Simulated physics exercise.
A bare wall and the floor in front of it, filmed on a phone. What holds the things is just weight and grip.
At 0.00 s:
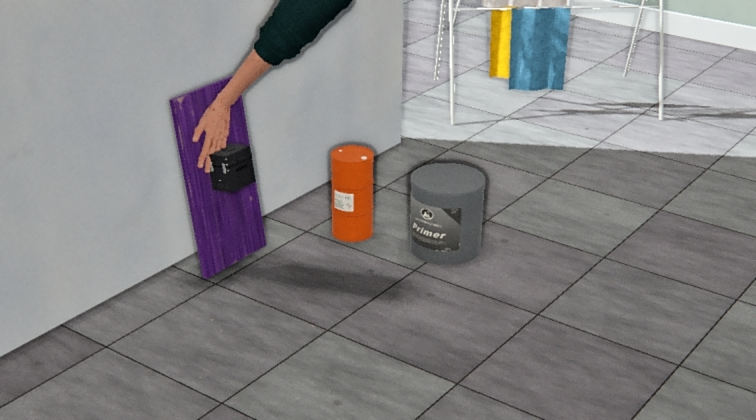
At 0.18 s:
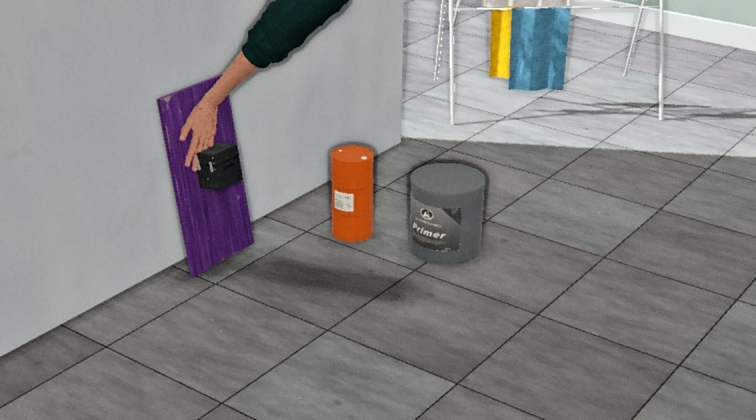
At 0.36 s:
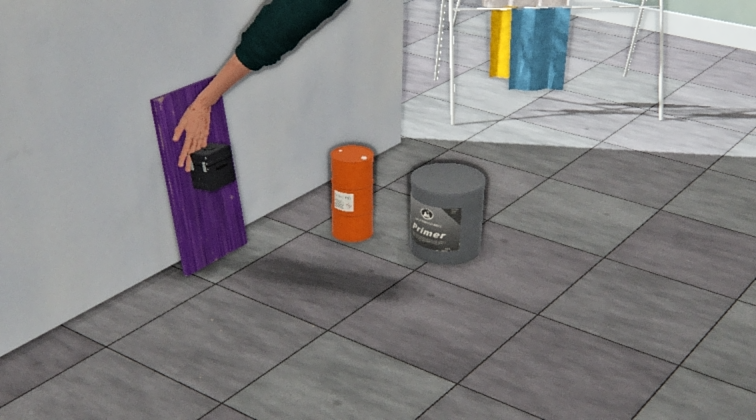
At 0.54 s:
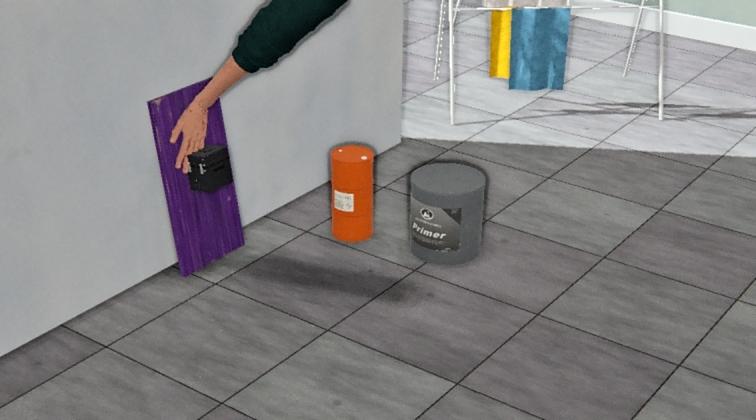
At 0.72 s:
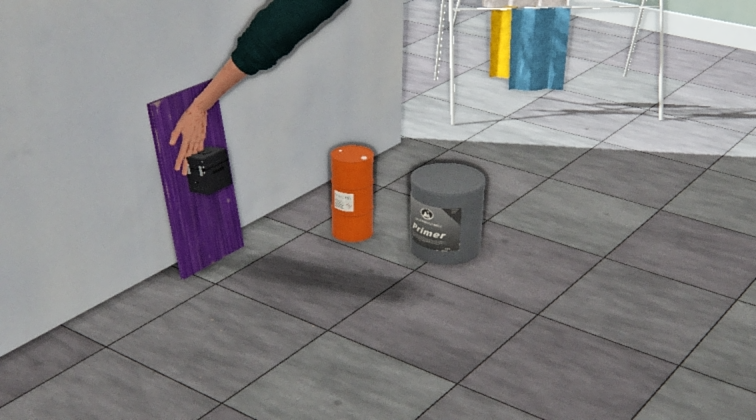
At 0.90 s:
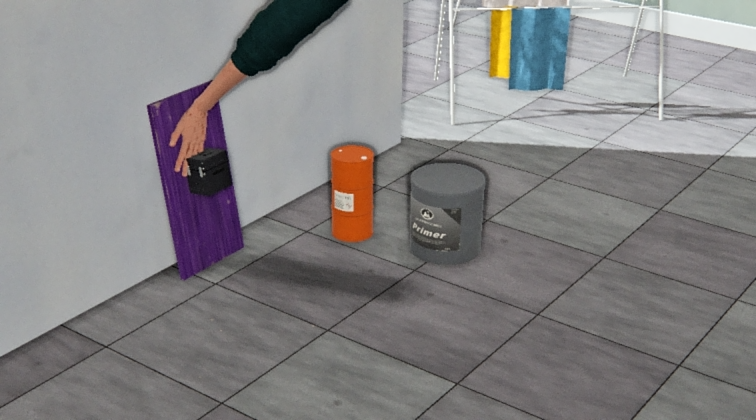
A hand and forearm in a dark green sleeve reach in from the top over a grey tiled floor beside a bare pale wall, seen from slightly above. The hand is at a purple board with a small black box on its front, left of an orange canister and a grey primer tub. The board shifts slightly left with the hand and leans on the wall, still held, while the view stays steady.
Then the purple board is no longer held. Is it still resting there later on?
My guess is it won't budge.
After 1.30 s, nothing has stirred.
After 1.80 s, purple board resting near (198, 180).
At rest (2.2 s), all 3 in place. Seen from the same camera at the end, purple board near (198, 180). The board stays up.
